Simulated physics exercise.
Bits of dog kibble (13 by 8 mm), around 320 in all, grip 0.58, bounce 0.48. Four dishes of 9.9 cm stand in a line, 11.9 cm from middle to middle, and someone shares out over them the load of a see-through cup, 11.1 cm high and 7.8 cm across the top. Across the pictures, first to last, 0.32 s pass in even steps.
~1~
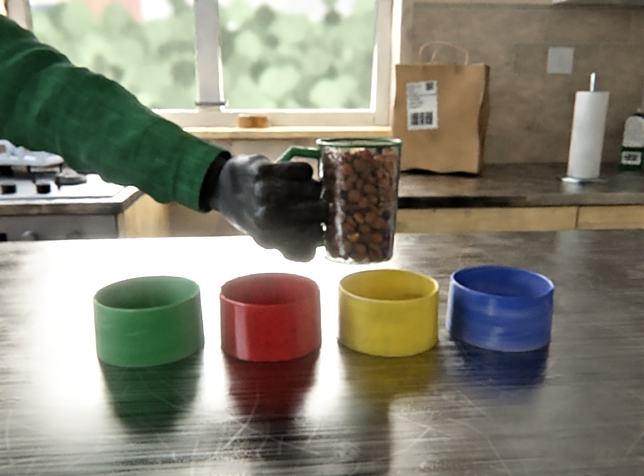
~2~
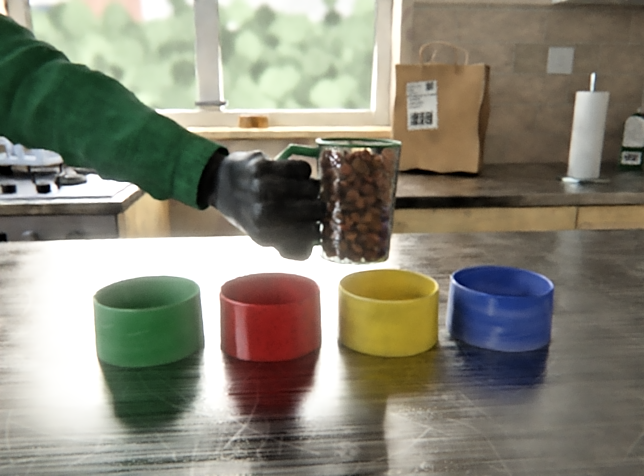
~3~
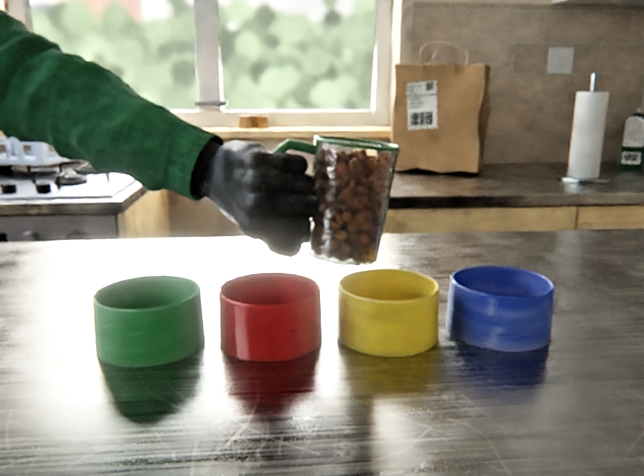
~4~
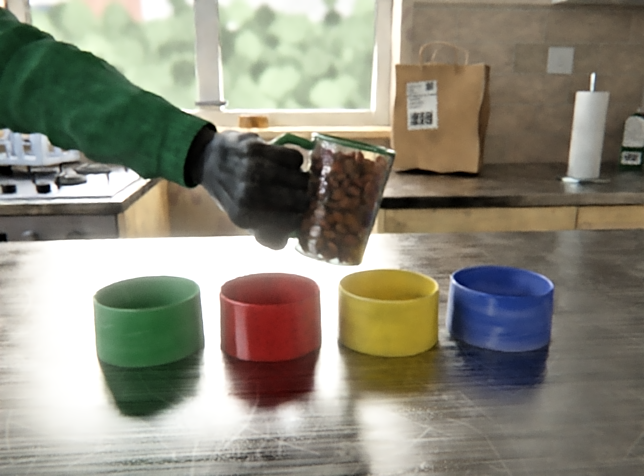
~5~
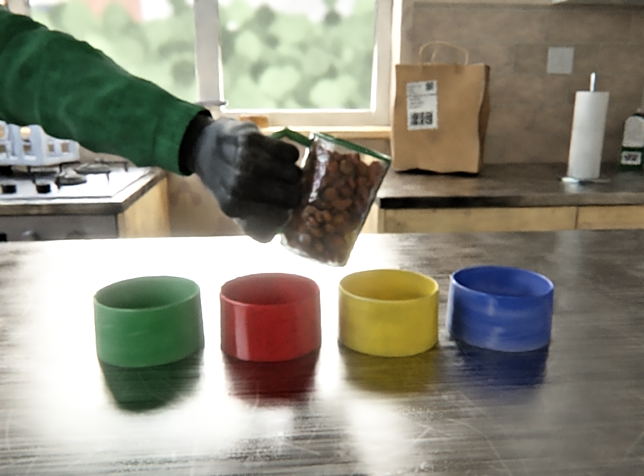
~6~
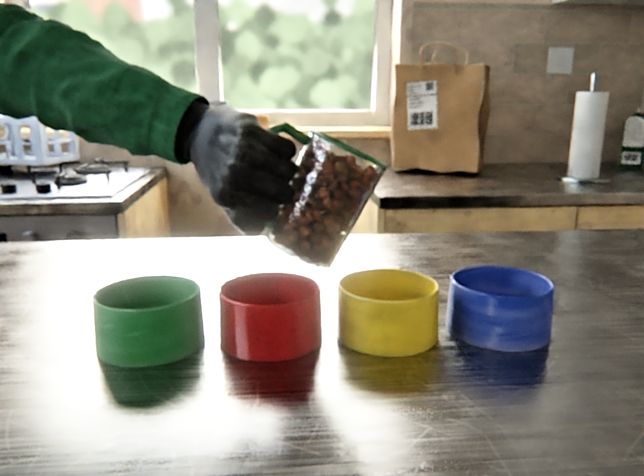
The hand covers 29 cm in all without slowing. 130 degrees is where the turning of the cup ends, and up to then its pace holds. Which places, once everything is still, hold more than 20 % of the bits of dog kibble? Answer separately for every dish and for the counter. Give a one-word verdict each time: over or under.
Verdicts: Red over, blue under, green under, yellow under, counter over.
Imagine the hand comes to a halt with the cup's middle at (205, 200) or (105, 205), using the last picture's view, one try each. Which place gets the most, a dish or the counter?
Red; red.
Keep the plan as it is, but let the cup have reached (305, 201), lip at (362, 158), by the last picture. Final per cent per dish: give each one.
In the end red holds 0, blue holds 0, green holds 90, yellow holds 0.
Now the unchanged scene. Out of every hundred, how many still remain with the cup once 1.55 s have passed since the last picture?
Near 0 per cent of the load.
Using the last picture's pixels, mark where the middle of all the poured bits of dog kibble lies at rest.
(249, 324).
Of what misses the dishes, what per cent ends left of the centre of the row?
Roughly 90 %.
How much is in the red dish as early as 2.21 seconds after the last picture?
About 60 percent up to now.
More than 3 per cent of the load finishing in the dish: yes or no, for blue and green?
Blue: False, green: True.
Then, 0.93 s after the last picture, tilt 116 degrees; cup holds 75 %, red 20 %.
Then, 1.55 s after the last picture, tilt 130 degrees; cup holds 0 %, red 60 %, green 10 %.
Then, 2.21 s after the last picture, tilt 130 degrees; cup holds 0 %, red 60 %, green 10 %.
In the end, red 60 %, blue 0 %, green 10 %, yellow 0 %, counter 30 %.
